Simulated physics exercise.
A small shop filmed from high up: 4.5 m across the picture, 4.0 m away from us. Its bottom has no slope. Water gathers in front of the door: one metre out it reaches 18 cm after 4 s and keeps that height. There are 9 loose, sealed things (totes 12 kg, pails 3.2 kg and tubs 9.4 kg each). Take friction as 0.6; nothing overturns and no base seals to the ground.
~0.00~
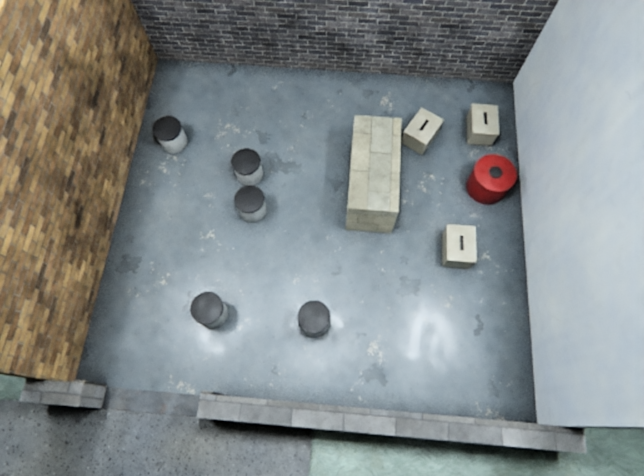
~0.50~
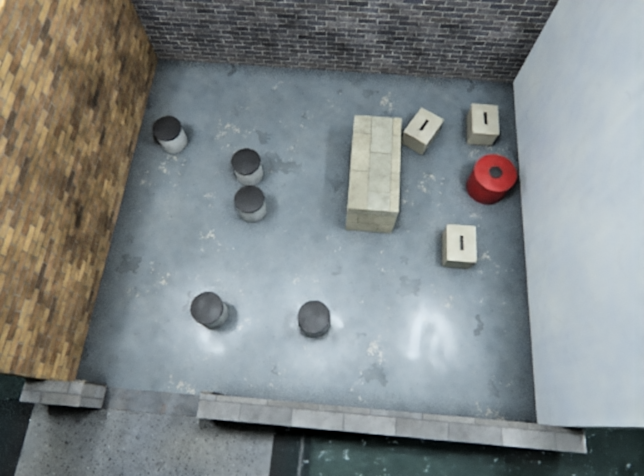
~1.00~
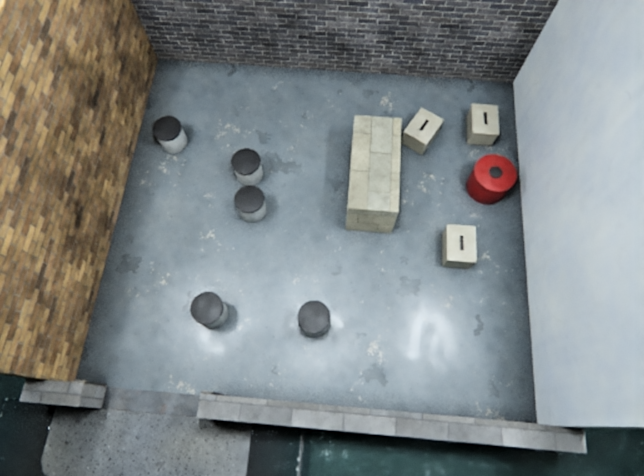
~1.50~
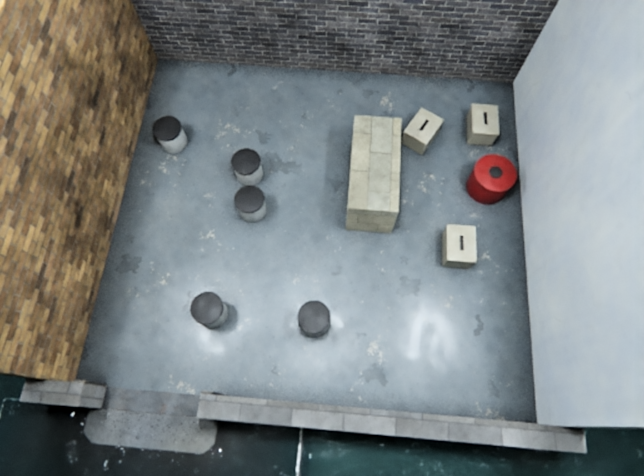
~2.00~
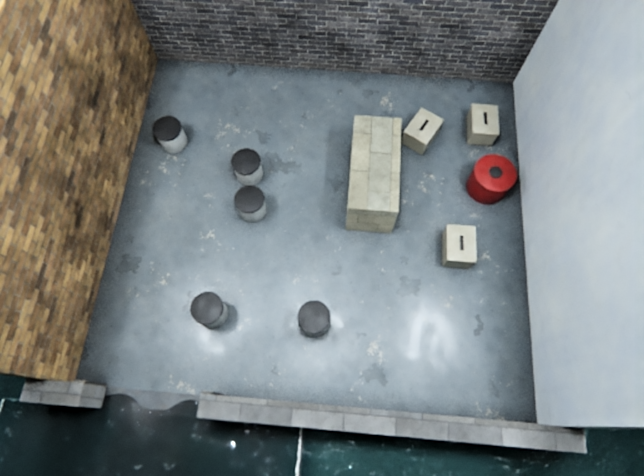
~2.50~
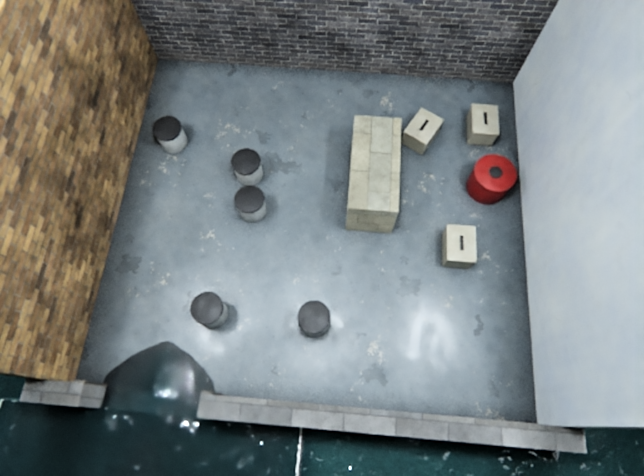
Dark water spreading outside a small brick-walled shop, then bulging through the doorway gap while the tubs and blocks inside stay still.
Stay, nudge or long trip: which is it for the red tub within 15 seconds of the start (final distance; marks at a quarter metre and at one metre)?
The red tub is nudged along.
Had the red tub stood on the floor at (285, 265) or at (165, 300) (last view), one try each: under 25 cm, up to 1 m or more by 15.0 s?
In that order: It moves a short way; it gets carried off.
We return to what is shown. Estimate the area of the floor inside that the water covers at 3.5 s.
Roughly 2.0 m2.
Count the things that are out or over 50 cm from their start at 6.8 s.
4 of them.
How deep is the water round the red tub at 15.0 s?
About 5 cm.
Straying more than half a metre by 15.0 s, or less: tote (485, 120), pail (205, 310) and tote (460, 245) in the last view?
In turn: Past it, over, less.
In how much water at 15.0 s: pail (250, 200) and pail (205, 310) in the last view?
About 11 and 6 cm.
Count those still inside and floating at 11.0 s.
At that moment 4.
After 3.5 s the red tub is near (496, 173), 0.0 m from its start, aground; 0 afloat.
After 6.8 s the red tub is near (496, 173), 0.0 m from its start, aground; 2 afloat.
After 11.0 s the red tub is near (495, 173), 0.0 m from its start, aground; 4 afloat.
After 15.0 s the red tub is near (478, 203), 0.4 m from its start, aground; 5 afloat.
